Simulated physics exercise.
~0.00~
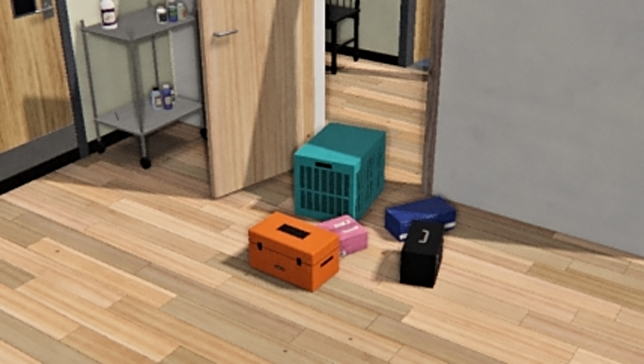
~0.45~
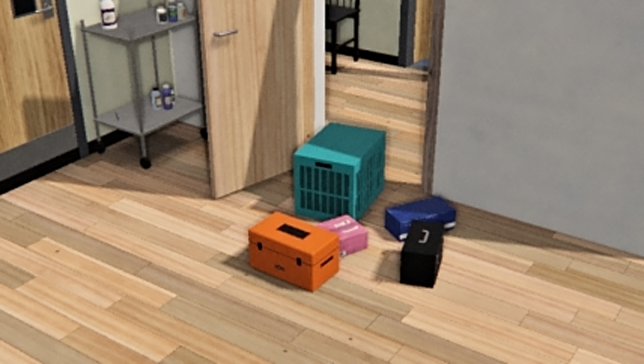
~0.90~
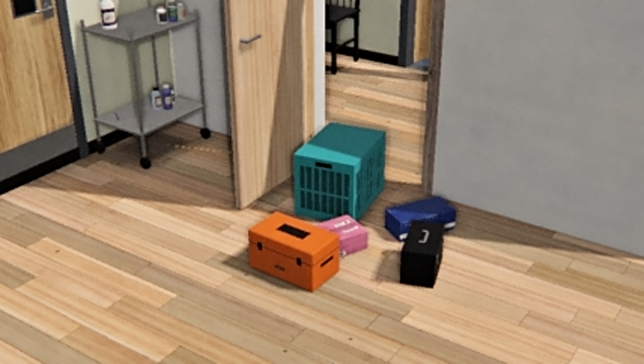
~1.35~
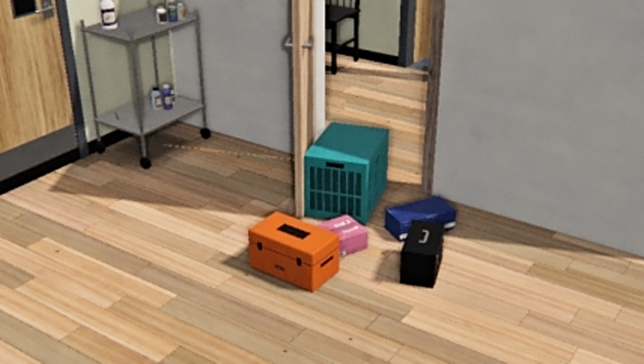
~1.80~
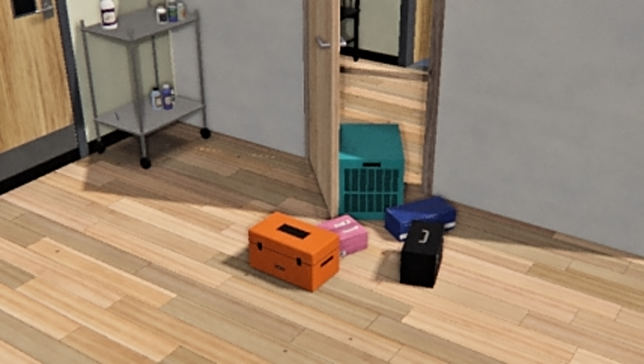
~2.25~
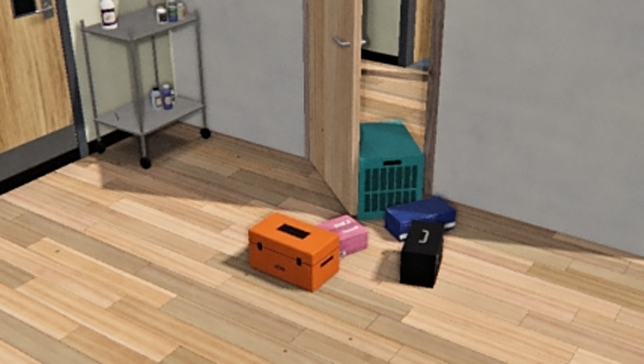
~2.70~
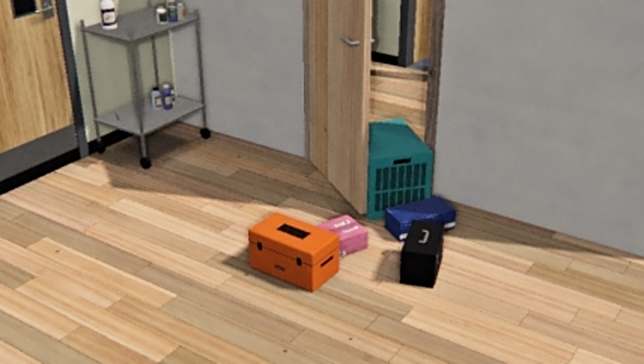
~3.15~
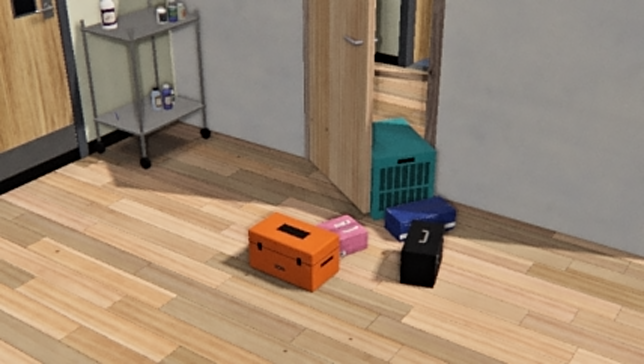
The video shows a wooden door swinging toward its doorway beside orange and black toolboxes and pink and blue parcels, pushing a turquoise crate to the right. The door stops partly open against the crate, blocked from closing, while the other items stay put.
